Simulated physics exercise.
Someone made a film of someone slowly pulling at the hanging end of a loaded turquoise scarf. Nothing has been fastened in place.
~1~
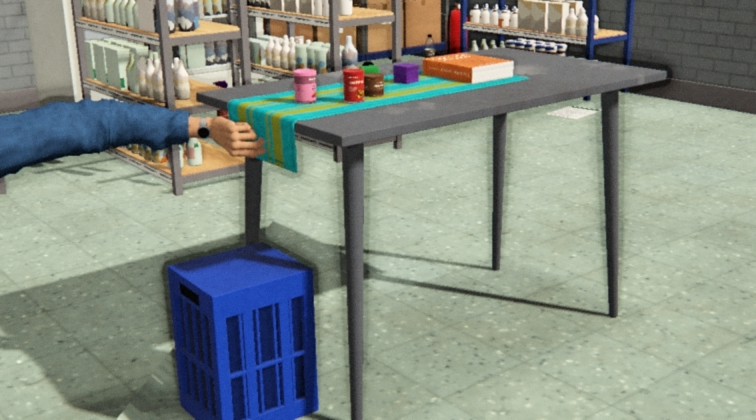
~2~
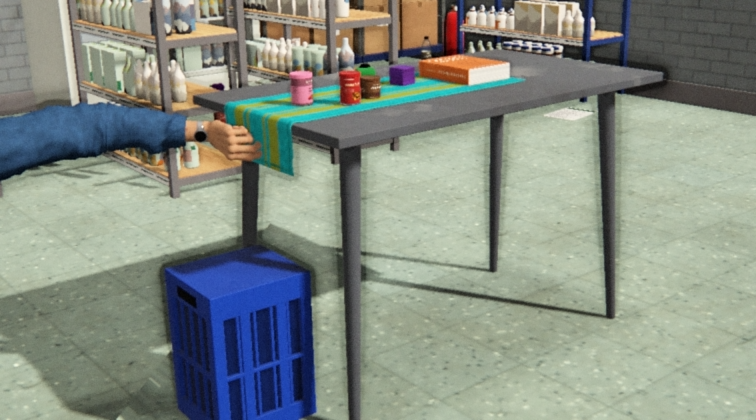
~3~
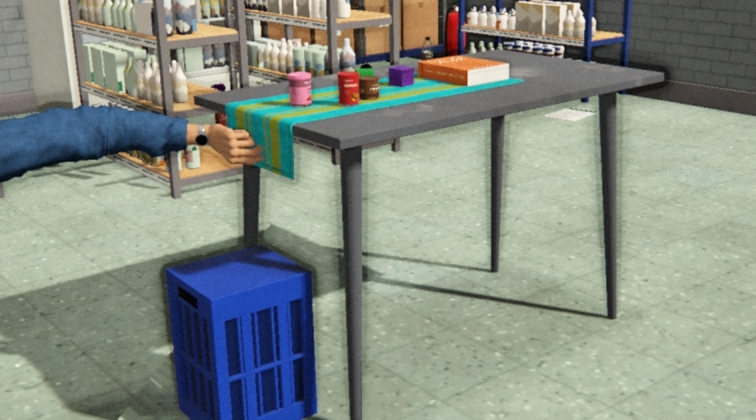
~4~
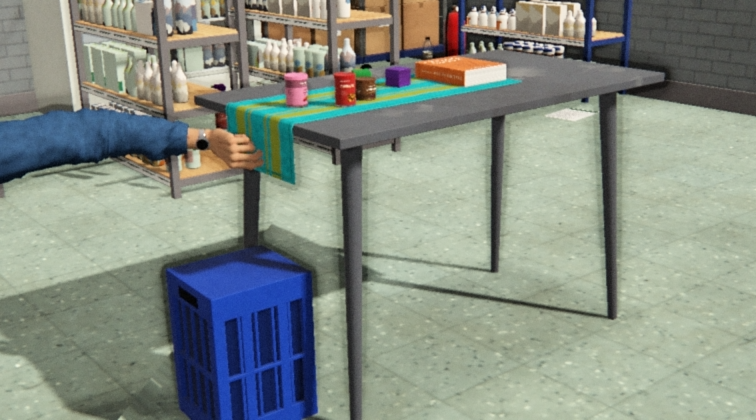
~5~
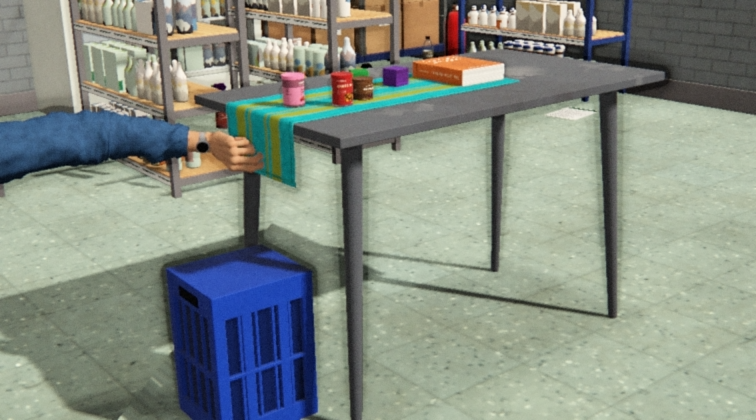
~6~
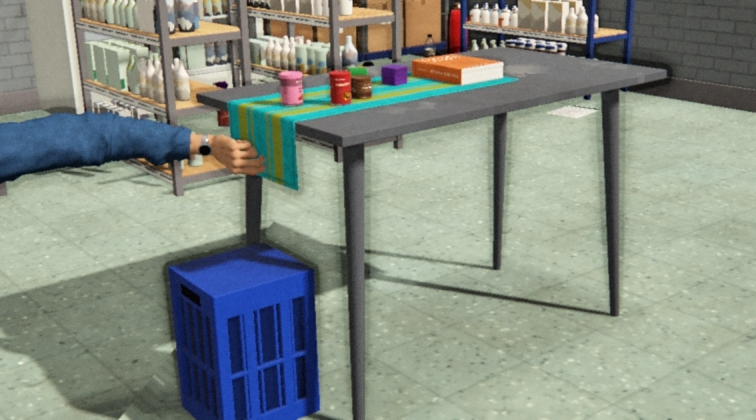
In a storeroom, a hand slowly pulls a turquoise striped scarf, drawing its small items left.
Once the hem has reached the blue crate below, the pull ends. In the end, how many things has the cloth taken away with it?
I expect two of them not to stay on top.
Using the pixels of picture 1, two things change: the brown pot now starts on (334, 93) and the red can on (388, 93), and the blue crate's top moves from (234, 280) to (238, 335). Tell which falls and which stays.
The brown pot? Lost. The red can? Lost.
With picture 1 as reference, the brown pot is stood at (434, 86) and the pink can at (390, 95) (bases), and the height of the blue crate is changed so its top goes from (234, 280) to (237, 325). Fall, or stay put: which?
The brown pot? Safe. The pink can? Lost.
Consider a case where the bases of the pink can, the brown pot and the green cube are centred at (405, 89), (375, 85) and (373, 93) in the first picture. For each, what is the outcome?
Outcome: Pink can keeps its perch; brown pot keeps its perch; green cube keeps its perch.
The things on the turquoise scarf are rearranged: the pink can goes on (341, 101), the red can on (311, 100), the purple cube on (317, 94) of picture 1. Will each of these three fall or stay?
The pink can ends up off; the red can ends up off; the purple cube ends up off.
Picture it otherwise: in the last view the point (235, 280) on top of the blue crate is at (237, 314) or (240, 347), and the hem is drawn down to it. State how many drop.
We'd get 3 in the first case and 4 in the second.
Early on, hem near (264, 207); all still up.
Midway, hem on the crate; pink can gone.
Near the end, hem on the crate; pink can and red can gone.
Finally, hem on the crate; pink can and red can gone. The answer is two.
